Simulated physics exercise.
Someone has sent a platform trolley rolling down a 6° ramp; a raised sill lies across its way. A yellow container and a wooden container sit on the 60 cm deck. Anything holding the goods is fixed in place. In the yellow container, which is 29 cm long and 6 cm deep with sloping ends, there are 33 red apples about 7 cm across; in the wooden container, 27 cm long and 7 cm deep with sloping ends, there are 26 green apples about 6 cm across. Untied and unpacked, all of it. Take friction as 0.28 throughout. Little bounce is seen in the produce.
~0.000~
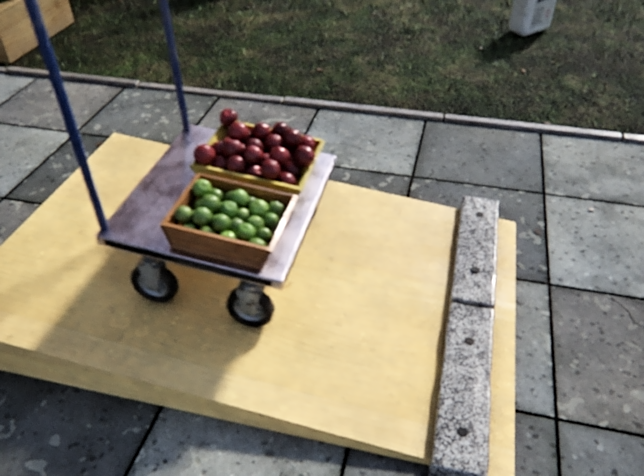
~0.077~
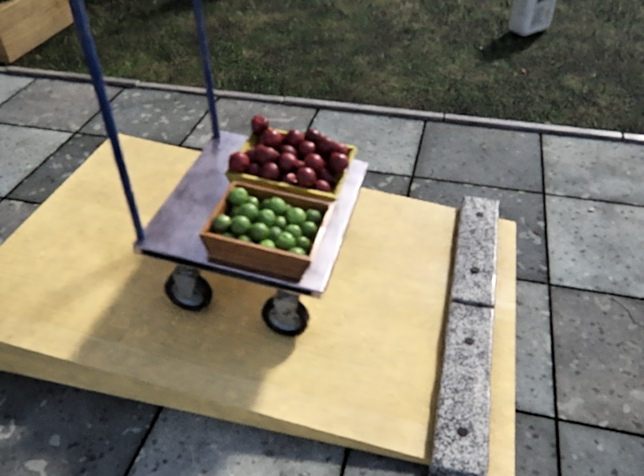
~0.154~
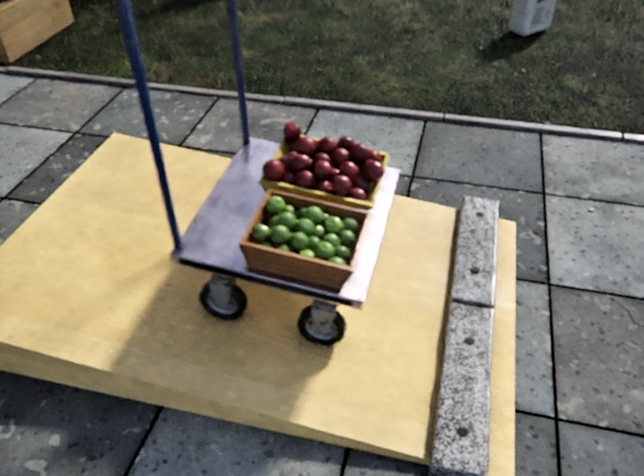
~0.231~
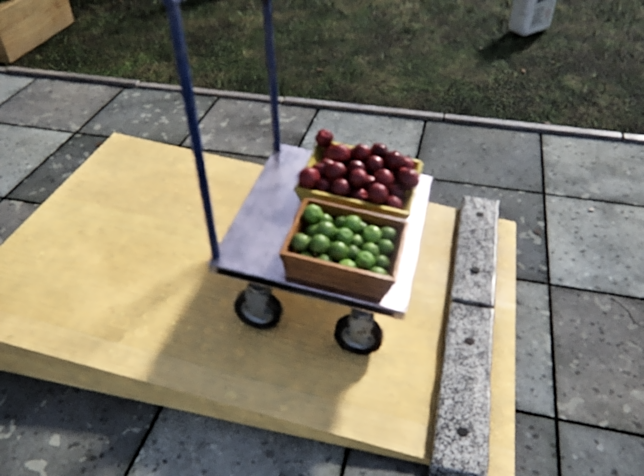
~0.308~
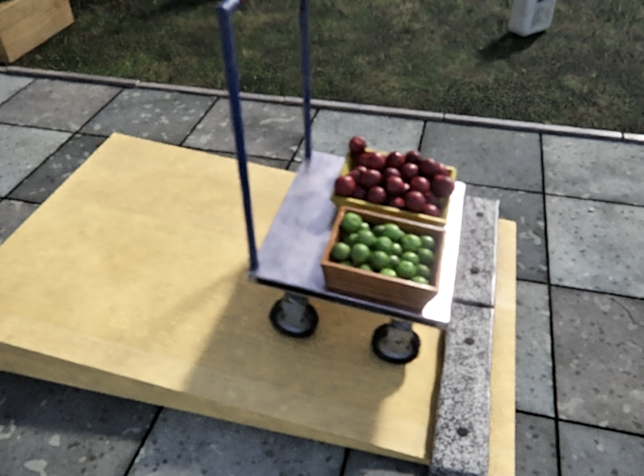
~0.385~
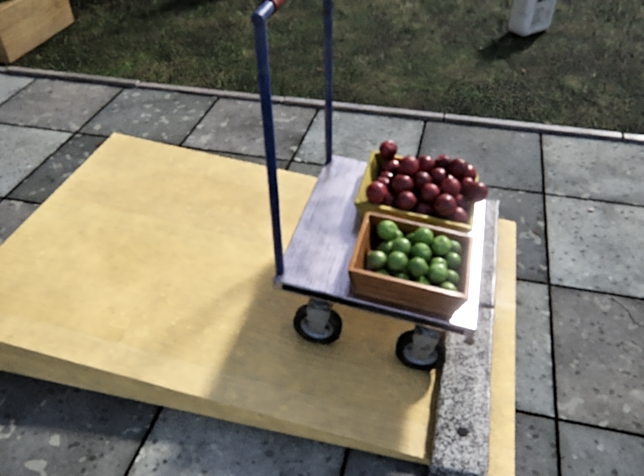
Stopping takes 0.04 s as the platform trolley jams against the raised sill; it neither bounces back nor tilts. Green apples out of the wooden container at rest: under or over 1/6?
Under 1/6.
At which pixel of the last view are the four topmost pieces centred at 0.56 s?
Mean position: Close to (453, 187) in the last view.
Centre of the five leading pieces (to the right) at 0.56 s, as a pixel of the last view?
Around (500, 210).
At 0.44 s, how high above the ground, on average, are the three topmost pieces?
About 50 cm up.
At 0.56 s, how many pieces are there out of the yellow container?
For the yellow container, some 8.
After 0.44 s, 1 of 33 out of the yellow container and 0 of 26 out of the wooden container.
After 0.56 s, 9 of 33 out of the yellow container and 1 of 26 out of the wooden container.
After 0.79 s, 10 of 33 out of the yellow container and 1 of 26 out of the wooden container.
When it is over (at 1.29 s), 10 of 33 out of the yellow container and 1 of 26 out of the wooden container. Asked share, 1 of 26, 4 per cent.
